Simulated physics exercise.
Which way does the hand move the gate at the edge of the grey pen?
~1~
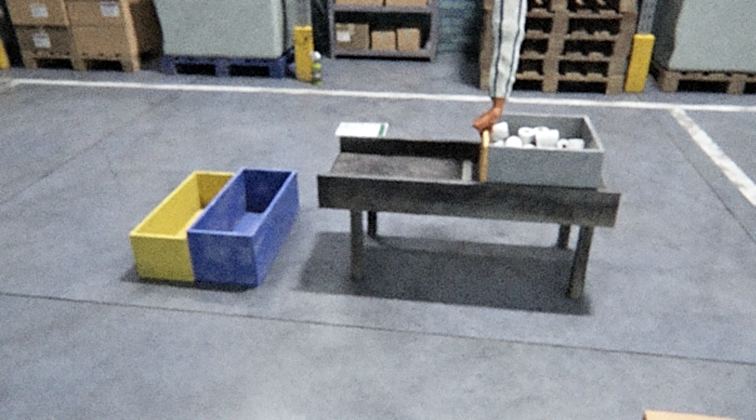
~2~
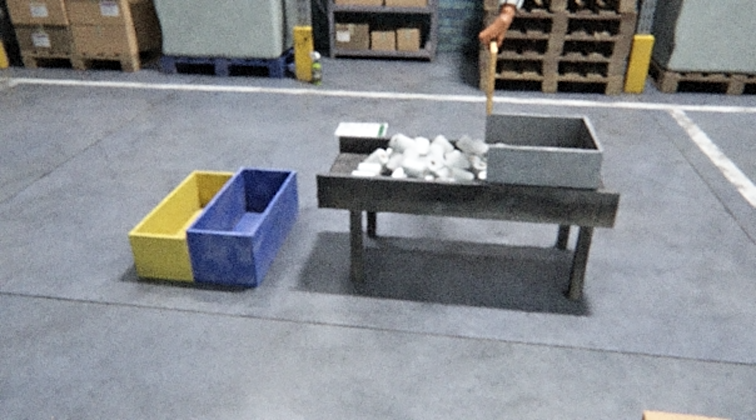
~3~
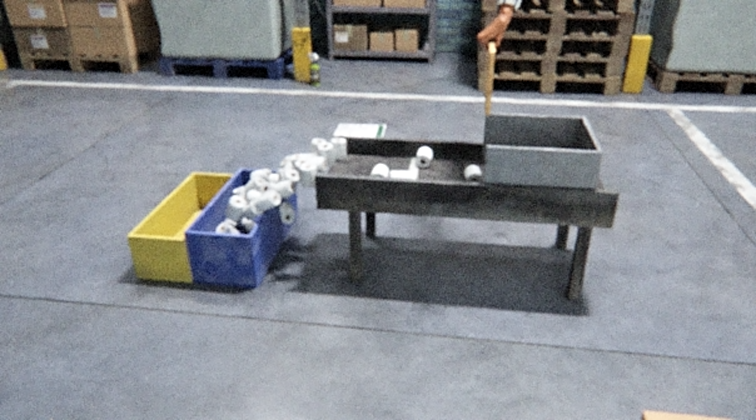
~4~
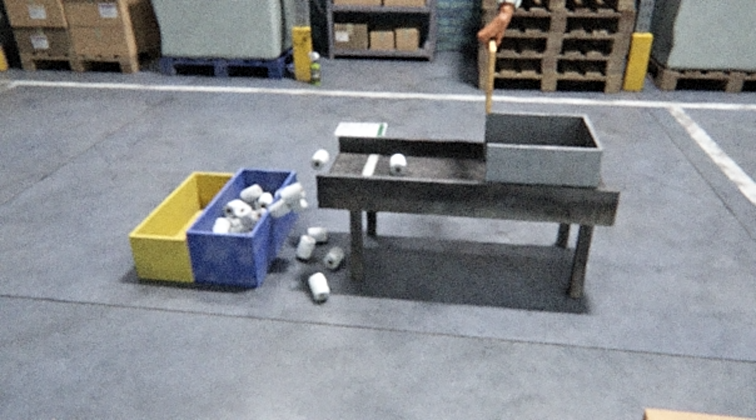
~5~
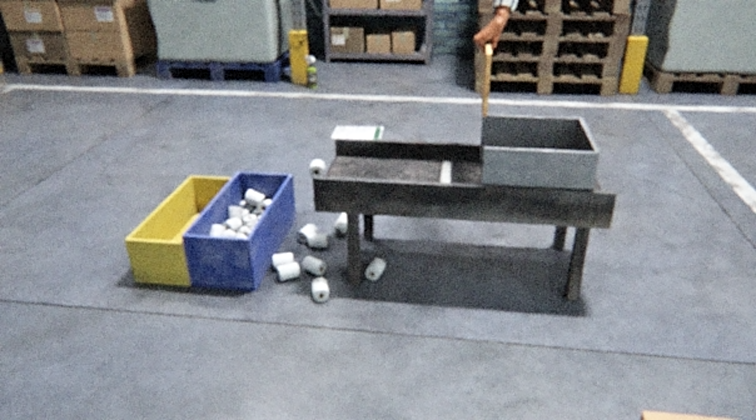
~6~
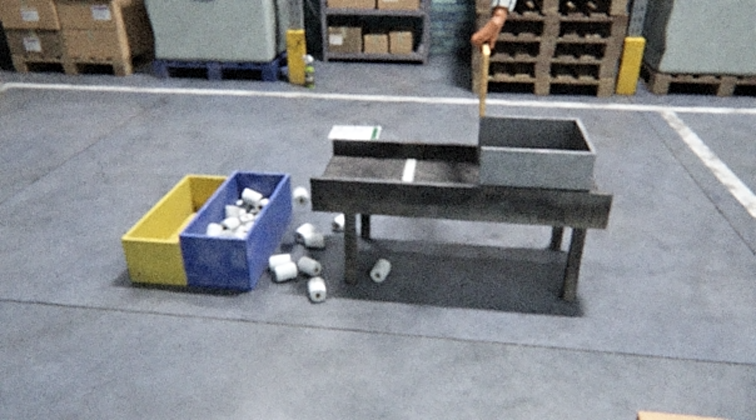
The hand moves the gate upward, lifting it clear so the rolls can leave the pen.
